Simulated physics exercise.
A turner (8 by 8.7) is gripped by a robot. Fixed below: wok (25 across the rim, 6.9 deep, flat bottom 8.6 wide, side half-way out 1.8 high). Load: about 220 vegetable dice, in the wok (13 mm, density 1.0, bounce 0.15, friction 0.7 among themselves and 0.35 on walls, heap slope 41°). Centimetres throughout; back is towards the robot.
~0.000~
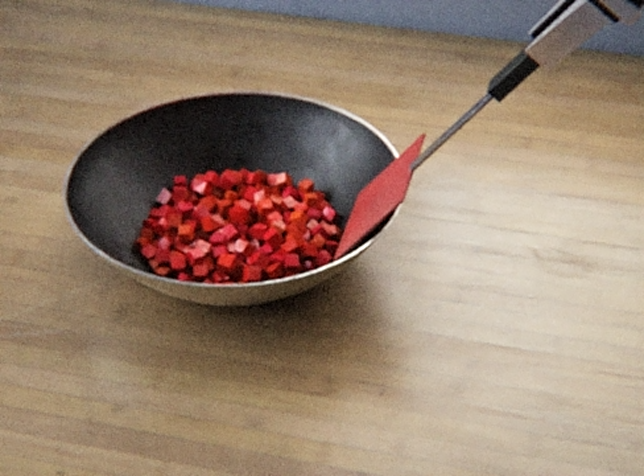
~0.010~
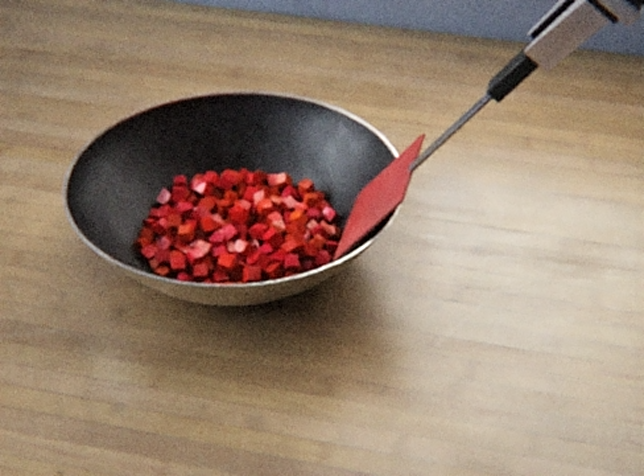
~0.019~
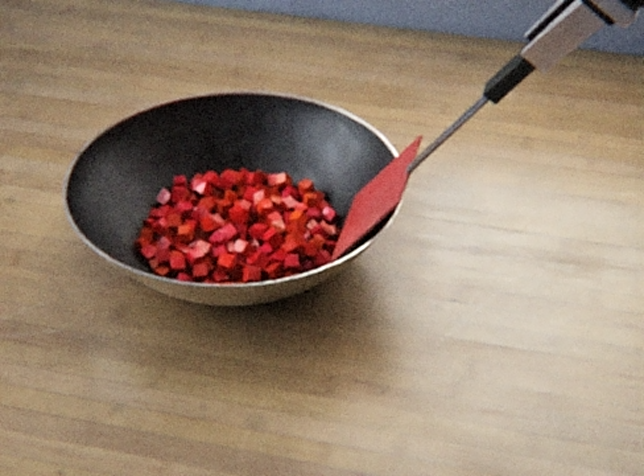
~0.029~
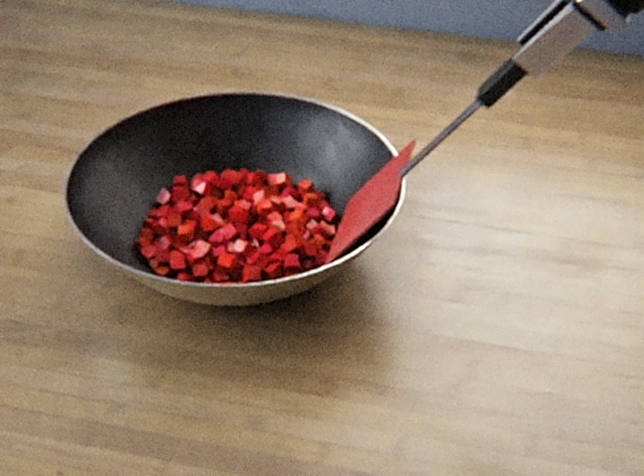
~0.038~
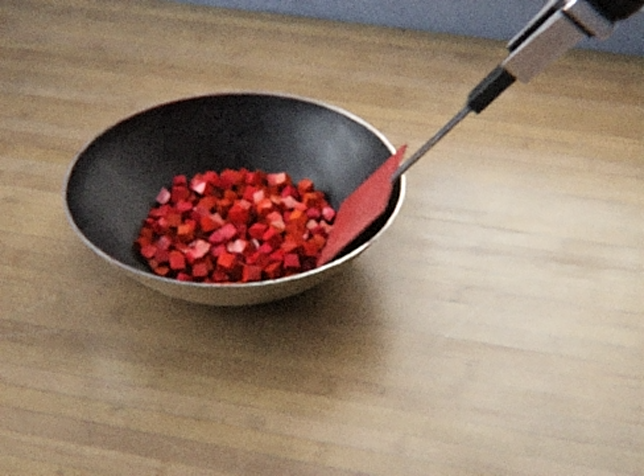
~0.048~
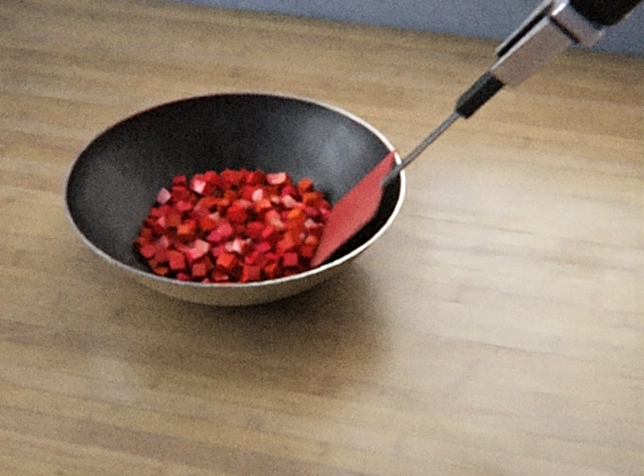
On a wooden surface, a wok holds a heap of small red vegetable dice while a robot gripper holds a red turner at its right side; the turner slides slightly left and down inside the rim, and the dice barely move.
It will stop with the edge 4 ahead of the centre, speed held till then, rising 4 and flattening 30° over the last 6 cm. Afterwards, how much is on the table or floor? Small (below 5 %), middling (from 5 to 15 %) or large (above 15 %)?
On the table or floor the share is small, below 5 %.
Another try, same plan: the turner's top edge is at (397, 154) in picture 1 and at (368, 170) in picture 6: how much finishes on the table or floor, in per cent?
Some 0 per cent.
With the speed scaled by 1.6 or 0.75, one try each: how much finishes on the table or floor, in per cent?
About 15 and 0 per cent.
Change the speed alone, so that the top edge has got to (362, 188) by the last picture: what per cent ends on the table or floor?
About 25 per cent.
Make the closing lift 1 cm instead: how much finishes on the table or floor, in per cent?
Some 10 per cent.
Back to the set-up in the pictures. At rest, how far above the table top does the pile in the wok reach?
Roughly 7.5 cm.
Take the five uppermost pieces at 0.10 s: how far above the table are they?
Some 5 cm.
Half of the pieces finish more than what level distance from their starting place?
About 5 cm.
After 0.10 s, sloping 53°, highest piece 6 above the table; 225 in the wok.
After 0.15 s, sloping 40°, highest piece 8 above the table; 225 in the wok.
After 0.37 s, sloping 23°, highest piece 8 above the table; 223 in the wok, 2 on the table or floor.
After 1.42 s, sloping 23°, highest piece 8 above the table; 223 in the wok, 2 on the table or floor.
At rest, 223 in the wok, 2 on the table or floor. That is 1 % on the table or floor.
